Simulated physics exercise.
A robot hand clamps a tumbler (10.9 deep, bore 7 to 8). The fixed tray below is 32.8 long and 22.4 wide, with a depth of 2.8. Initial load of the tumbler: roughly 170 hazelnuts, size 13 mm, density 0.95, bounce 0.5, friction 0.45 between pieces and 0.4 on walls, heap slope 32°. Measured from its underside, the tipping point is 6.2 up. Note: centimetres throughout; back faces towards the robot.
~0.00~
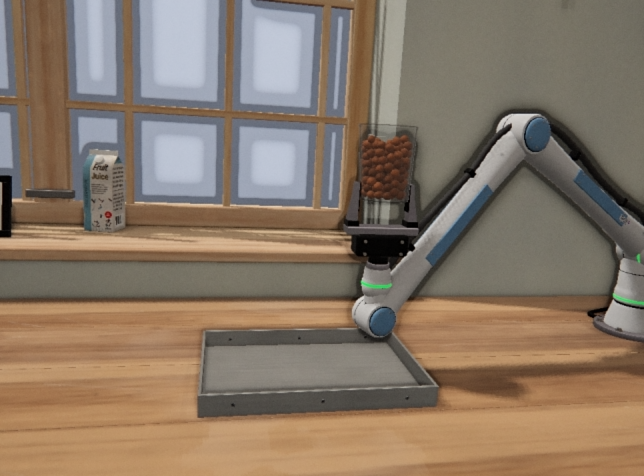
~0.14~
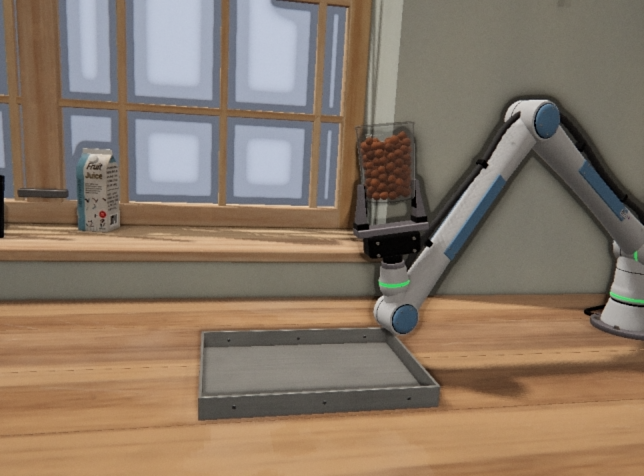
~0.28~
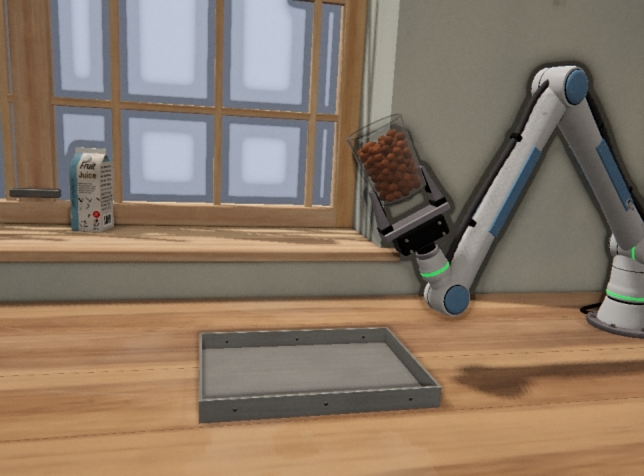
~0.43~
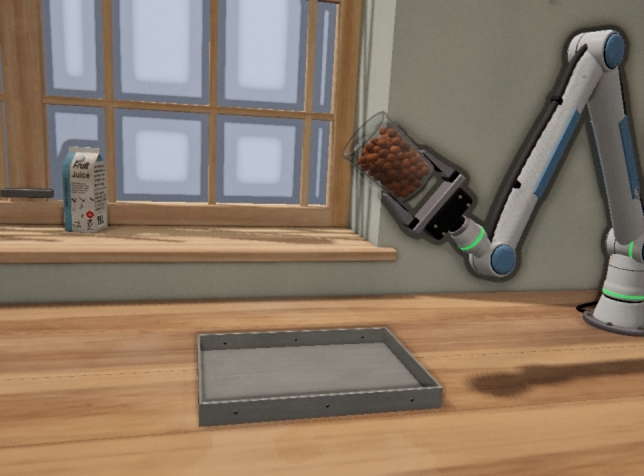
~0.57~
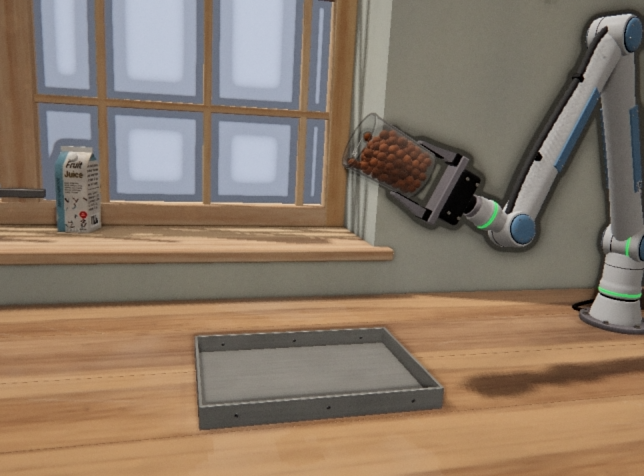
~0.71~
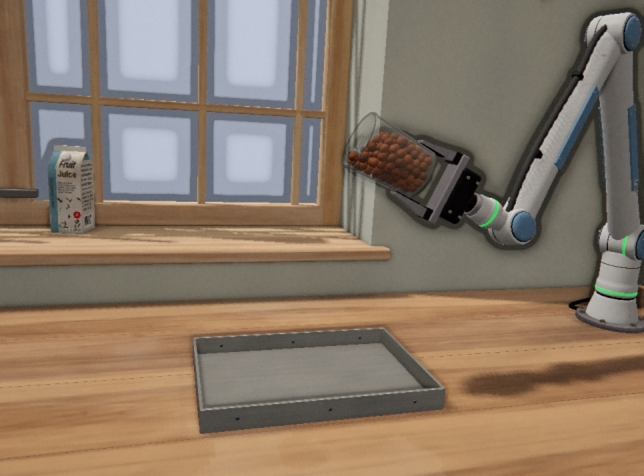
A robot arm lifts a clear tumbler of hazelnuts and tilts it to the left.
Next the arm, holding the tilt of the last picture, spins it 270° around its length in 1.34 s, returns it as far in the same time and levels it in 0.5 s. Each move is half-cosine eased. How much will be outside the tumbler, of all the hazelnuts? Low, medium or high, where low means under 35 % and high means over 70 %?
Low.
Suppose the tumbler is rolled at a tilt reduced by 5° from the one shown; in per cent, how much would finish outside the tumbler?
About 5 %.
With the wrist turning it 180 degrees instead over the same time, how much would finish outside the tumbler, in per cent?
Then about 5 percent.
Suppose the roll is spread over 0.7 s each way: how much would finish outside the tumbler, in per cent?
It would then come to about 5 per cent.
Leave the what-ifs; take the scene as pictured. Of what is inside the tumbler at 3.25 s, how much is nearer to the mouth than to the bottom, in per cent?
Near 40 per cent lies in the mouth half.
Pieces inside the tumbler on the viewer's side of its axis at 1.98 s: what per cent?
About 55 per cent.
After 1.98 s, tipped 65°, highest piece 38 above the table; 169 in the tumbler, 3 in the tray, 2 in flight or on a rim.
After 3.25 s, tipped 65°, highest piece 38 above the table; 162 in the tumbler, 11 in the tray, 1 in flight or on a rim.
After 4.09 s, upright, highest piece 38 above the table; 162 in the tumbler, 12 in the tray.
After 4.79 s, upright, highest piece 38 above the table; 162 in the tumbler, 12 in the tray.
In the end, 162 in the tumbler, 12 in the tray. That is 7 % outside the tumbler.
